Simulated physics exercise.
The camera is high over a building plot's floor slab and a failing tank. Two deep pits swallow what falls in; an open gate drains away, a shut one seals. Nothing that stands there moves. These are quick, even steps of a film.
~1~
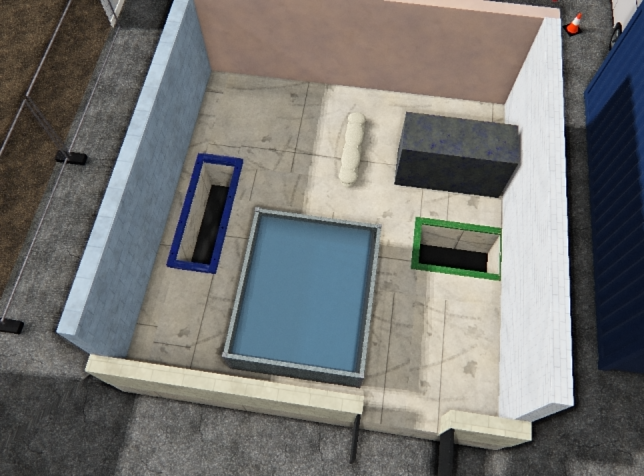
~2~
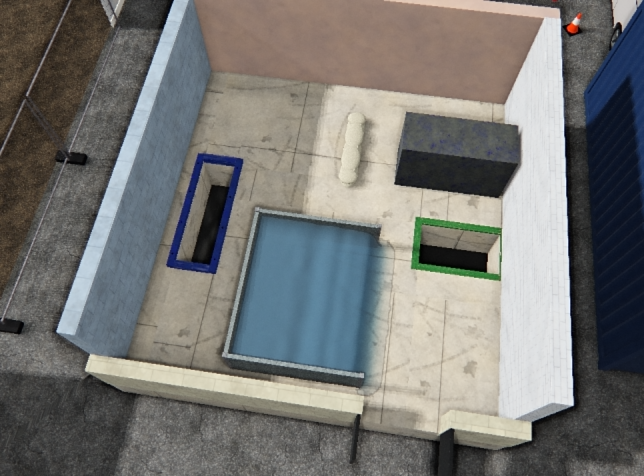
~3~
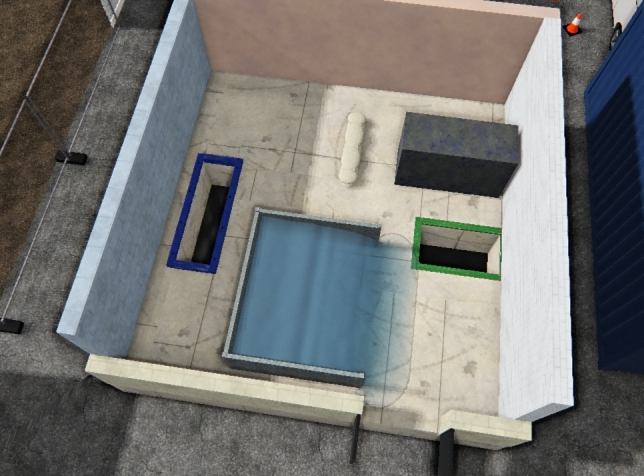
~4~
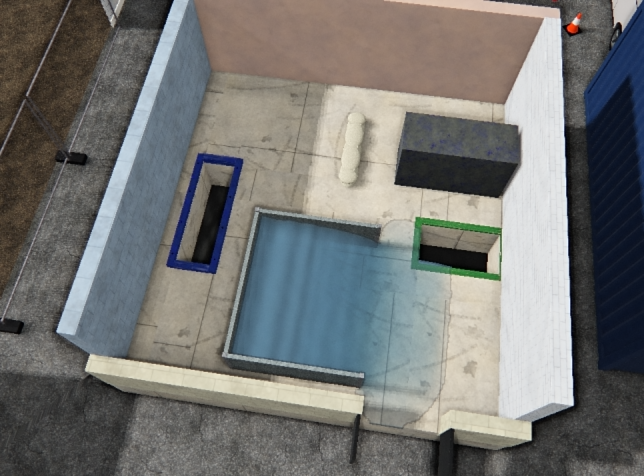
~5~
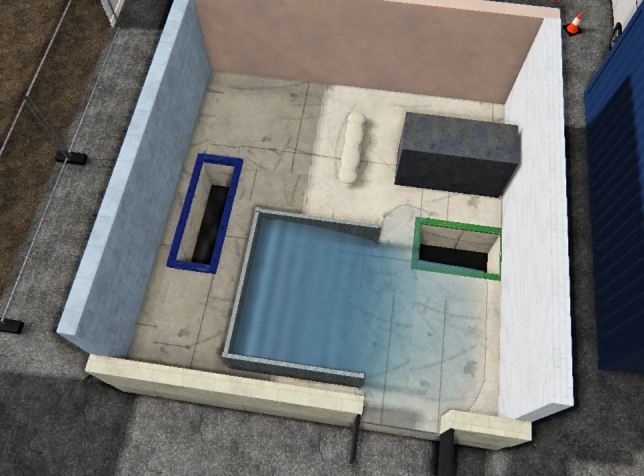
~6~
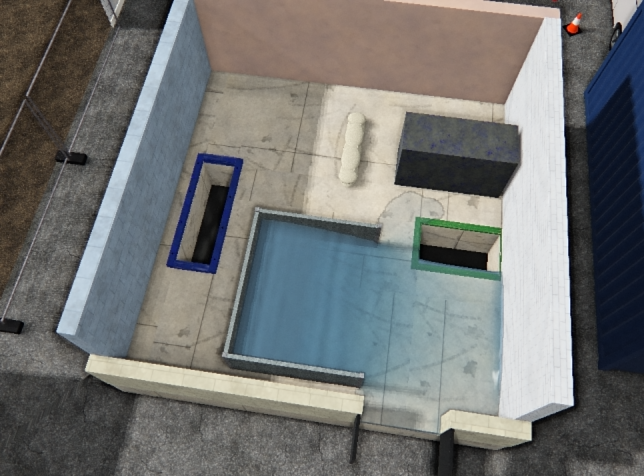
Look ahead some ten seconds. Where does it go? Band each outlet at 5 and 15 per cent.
In the end: The gate takes over 15 %; the blue pit takes under 5 %; the green pit takes over 15 %.
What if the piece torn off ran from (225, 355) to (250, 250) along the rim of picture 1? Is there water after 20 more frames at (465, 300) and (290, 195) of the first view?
In turn: Not flooded, covered.
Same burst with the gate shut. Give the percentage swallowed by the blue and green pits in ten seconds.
In per cent: Blue 0, green 65.
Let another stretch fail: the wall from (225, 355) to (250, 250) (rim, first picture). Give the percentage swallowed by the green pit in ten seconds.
Roughly, in per cent: Green 2.
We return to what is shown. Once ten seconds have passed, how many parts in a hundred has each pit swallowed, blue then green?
In turn 0 and 54 per cent.
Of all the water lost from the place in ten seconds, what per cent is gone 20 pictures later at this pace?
Some 60 per cent.
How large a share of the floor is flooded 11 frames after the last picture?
I make it 25 per cent.
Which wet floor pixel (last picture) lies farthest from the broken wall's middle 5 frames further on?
At about (473, 199).
A moment on, water covers 25 % of the floor; the gate 2 %, the blue pit 0 %, the green pit 8 %.
Next, water covers 25 % of the floor; the gate 5 %, the blue pit 0 %, the green pit 19 %.
Then, water covers 25 % of the floor; the gate 12 %, the blue pit 0 %, the green pit 35 %.
Later, water covers 35 % of the floor; the gate 19 %, the blue pit 0 %, the green pit 47 %.
In the end, water covers 40 % of the floor; the gate 23 %, the blue pit 0 %, the green pit 54 %.
